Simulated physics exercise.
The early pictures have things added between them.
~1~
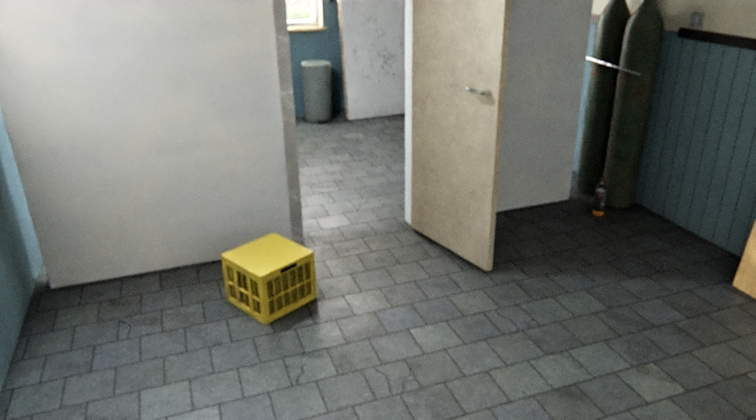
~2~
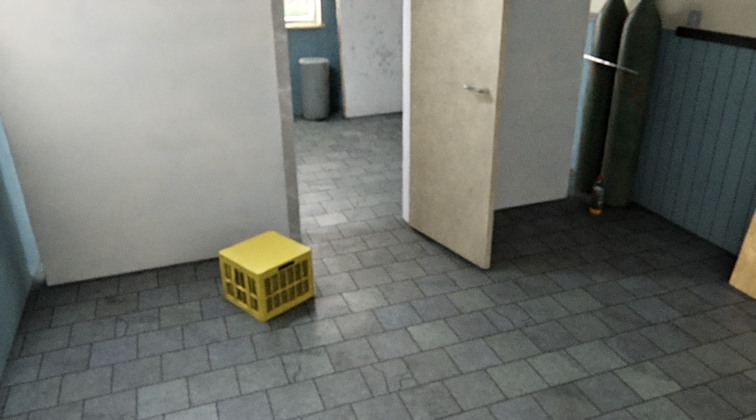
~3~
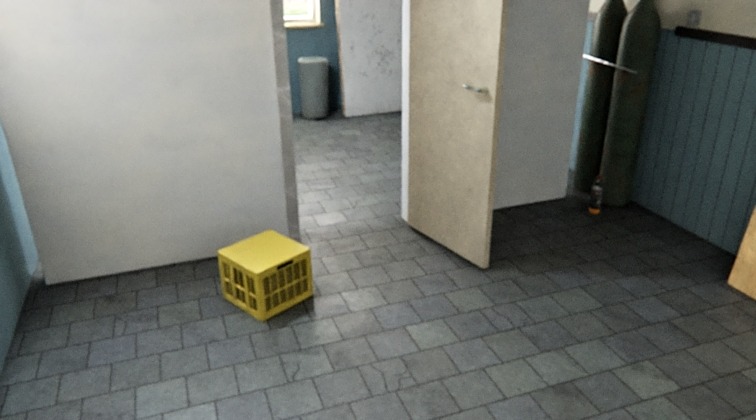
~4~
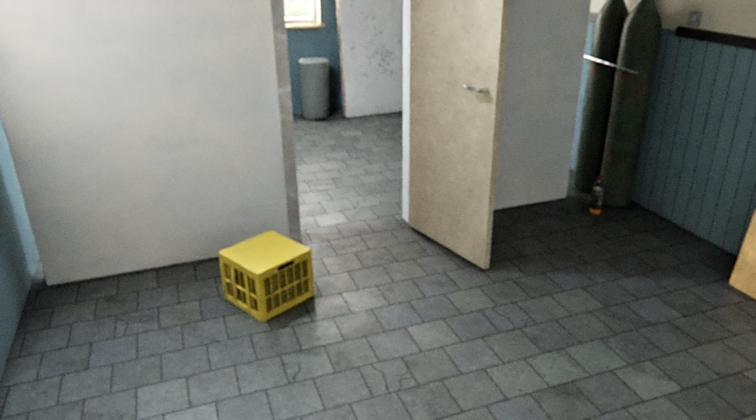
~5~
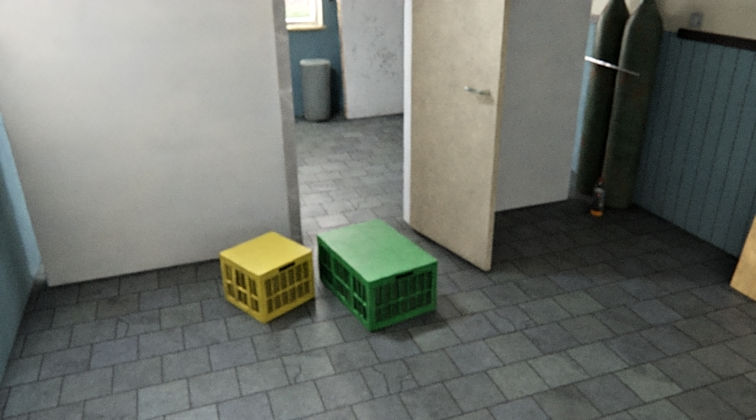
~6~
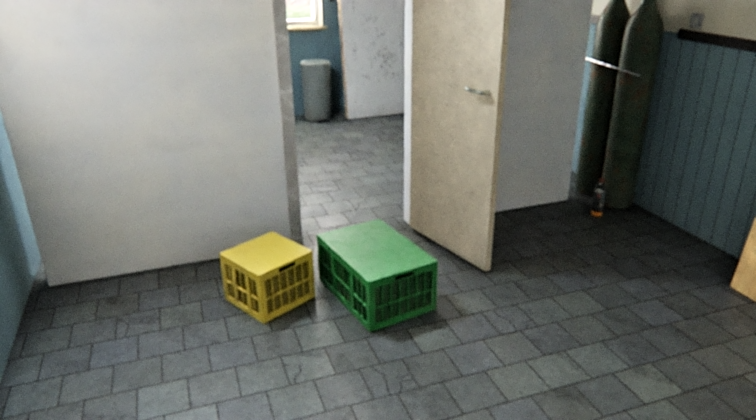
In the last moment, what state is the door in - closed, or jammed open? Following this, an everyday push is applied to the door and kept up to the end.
The door gets held open.
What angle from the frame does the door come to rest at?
It stays open at around 65°.
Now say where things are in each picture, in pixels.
Door wide open and still; yellow crate (270, 277), in the first picture.
Door wide open and still; yellow crate (267, 274), in the second picture.
Door wide open and still; yellow crate (266, 273), in the third picture.
Door wide open and still; yellow crate (267, 274), in the fourth picture.
Door wide open and still; yellow crate (268, 275), in the fifth picture.
Door wide open and still; green chest (375, 271); yellow crate (268, 275), in the sixth picture.
Then, 0.50 s on from there, door 90° open.
Then, 0.80 s on from there, door 69° open.
In the end, door 66° open; both unmoved. At the end, from the last picture's camera, green chest near (372, 271).
